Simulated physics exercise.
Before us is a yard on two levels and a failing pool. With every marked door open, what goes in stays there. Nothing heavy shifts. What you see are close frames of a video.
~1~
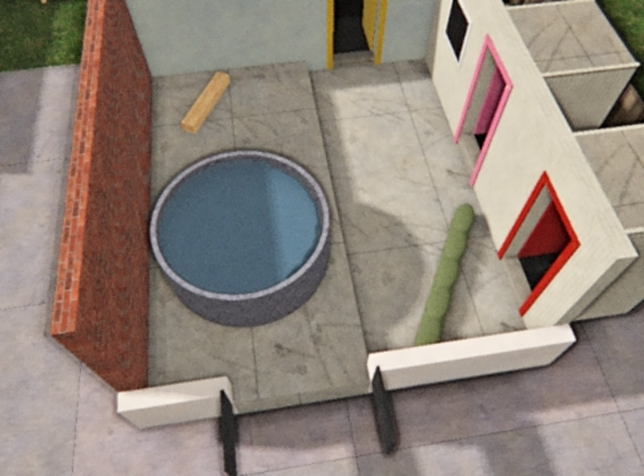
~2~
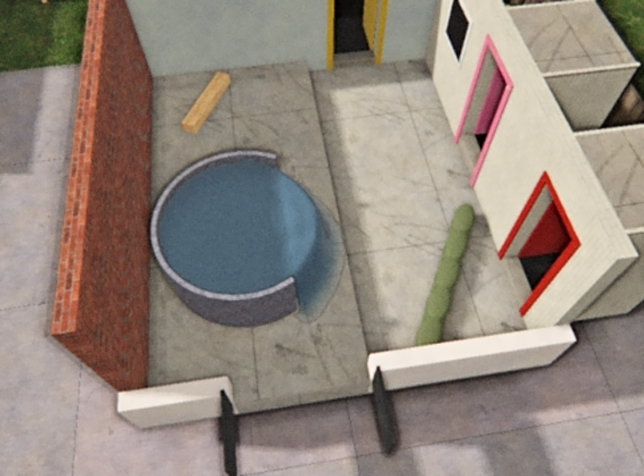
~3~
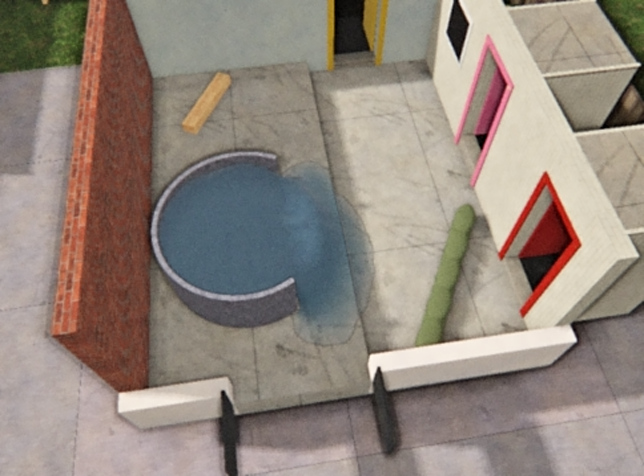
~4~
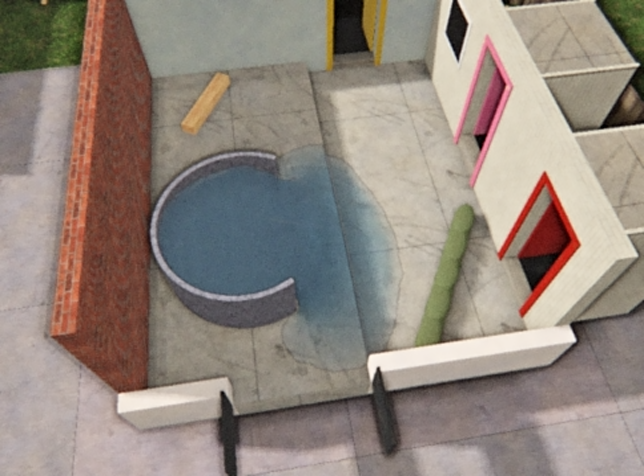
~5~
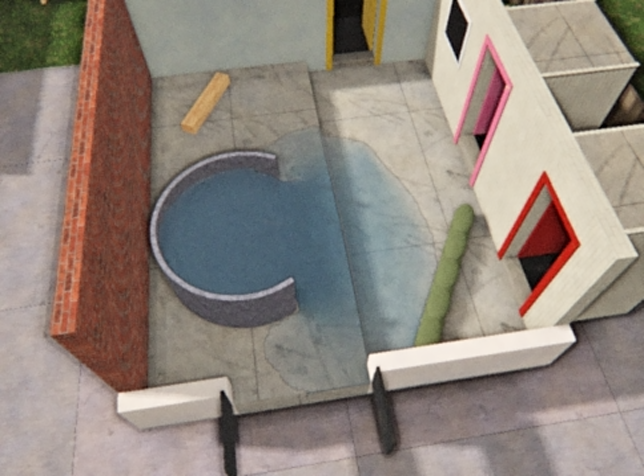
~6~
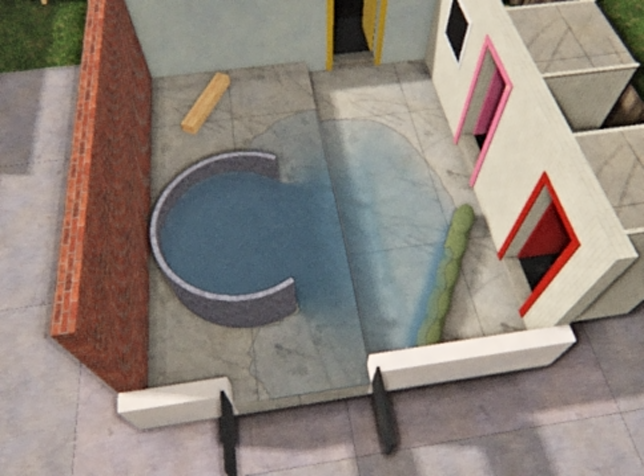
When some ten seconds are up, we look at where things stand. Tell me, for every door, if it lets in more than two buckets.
Here it is: The yellow door lets more than two through; the red door lets more than two through; the pink door lets more than two through.
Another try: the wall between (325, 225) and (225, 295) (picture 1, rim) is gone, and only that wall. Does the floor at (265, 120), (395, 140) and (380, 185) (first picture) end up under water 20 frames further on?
Sequence of results: Missed by the flood, reached by the flood, reached by the flood.
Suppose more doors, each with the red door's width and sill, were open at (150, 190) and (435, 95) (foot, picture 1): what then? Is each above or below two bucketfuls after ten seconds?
Below, above.
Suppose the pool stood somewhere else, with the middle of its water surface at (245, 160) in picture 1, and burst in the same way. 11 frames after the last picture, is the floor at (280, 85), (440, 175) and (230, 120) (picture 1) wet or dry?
Point by point: Still bare; swamped; still bare.
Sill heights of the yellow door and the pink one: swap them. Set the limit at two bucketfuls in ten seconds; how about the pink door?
Pink: Overflows.
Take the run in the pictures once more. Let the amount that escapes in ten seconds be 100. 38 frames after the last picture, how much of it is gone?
Working it through, I arrive at 70 per cent.
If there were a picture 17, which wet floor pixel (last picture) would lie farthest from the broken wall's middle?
My estimate: Roughly (425, 62).
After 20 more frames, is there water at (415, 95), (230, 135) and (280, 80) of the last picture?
Point 1: Drenched; point 2: Not wet; point 3: Drenched.
A moment on, water covers 60 % of the floor; the yellow door wet at the sill, nothing in, the red door not reached, the pink door wet at the sill, nothing in.
Next, water covers 55 % of the floor; the yellow door wet at the sill, nothing in, the red door under two buckets in, the pink door over two buckets in.
Then, water covers 60 % of the floor; the yellow door over two buckets in, the red door over two buckets in, the pink door far over two buckets in.
Later, water covers 70 % of the floor; the yellow door far over two buckets in, the red door over two buckets in, the pink door far over two buckets in.
In the end, water covers 70 % of the floor; the yellow door far over two buckets in, the red door far over two buckets in, the pink door far over two buckets in.
